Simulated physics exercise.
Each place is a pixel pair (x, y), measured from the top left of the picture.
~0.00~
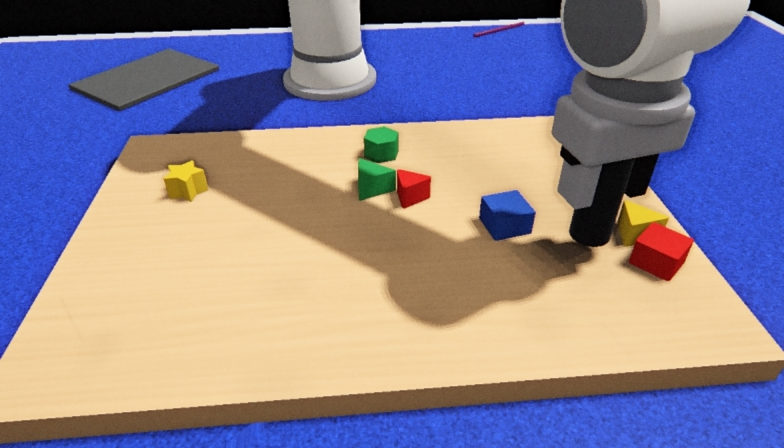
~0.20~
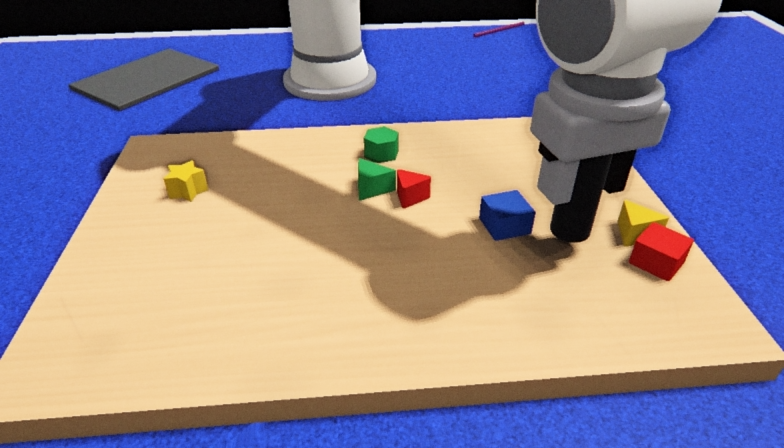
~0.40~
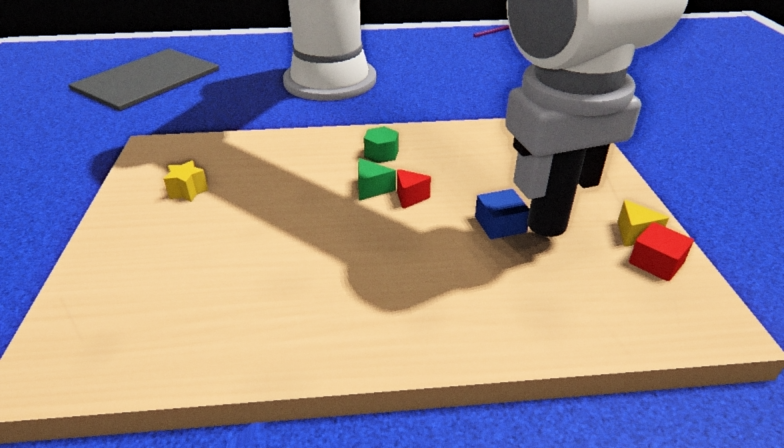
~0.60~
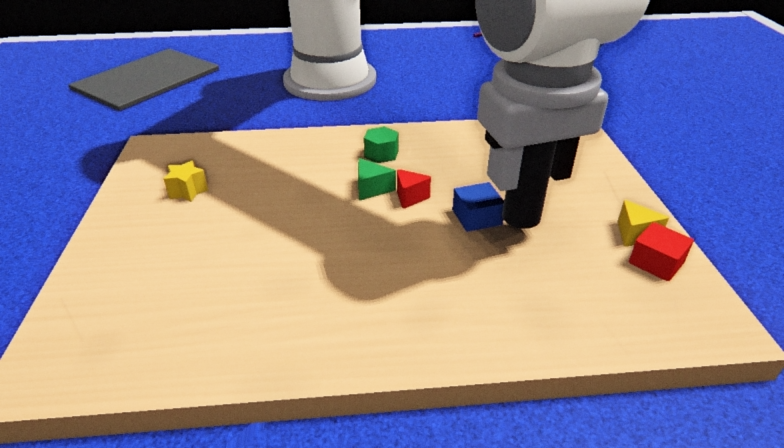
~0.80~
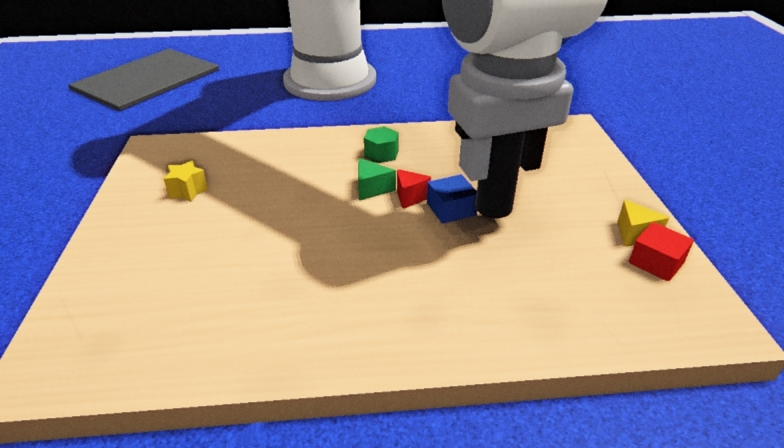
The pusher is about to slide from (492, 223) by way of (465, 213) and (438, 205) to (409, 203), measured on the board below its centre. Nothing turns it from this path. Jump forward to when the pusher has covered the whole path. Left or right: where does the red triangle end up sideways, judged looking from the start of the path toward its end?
Its sideways move is to the left.
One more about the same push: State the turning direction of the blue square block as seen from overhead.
Viewed from above: Anti-clockwise.
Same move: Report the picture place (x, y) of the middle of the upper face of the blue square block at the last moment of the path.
I think it will end close to (371, 182).
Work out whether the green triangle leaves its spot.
Displaced.
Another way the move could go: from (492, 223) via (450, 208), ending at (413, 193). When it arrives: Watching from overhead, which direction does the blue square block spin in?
The twist is anticlockwise.
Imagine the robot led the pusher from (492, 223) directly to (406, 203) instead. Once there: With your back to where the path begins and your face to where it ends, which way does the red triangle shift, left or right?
It moves off to the right.
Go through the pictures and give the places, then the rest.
Pusher tip at (589, 235); block tops, green triangle at (371, 169); red triangle at (411, 177); blue square block at (508, 204), in the first picture.
Pusher at (570, 231); blocks unchanged, in the second picture.
Pusher at (547, 225); blue square block at (504, 202), in the third picture.
Pusher at (521, 218); blue square block at (480, 195), in the fourth picture.
Pusher at (494, 208); green triangle at (371, 169); red triangle at (411, 177); blue square block at (453, 187), in the fifth picture.
The first path, step by step. One third of the way, pusher at (466, 198); green triangle at (365, 166), turned 35° anticlockwise; red triangle at (391, 170), turned 35° clockwise; blue square block at (425, 182), turned 15° anticlockwise.
Two thirds of the way, pusher at (438, 191); green triangle at (349, 161), turned 15° anticlockwise; red triangle at (368, 169), turned 60° clockwise; blue square block at (399, 180), turned 45° anticlockwise.
At the end, pusher at (409, 188); green triangle at (341, 158); red triangle at (345, 171), turned 85° clockwise; blue square block at (371, 182), turned 60° anticlockwise.
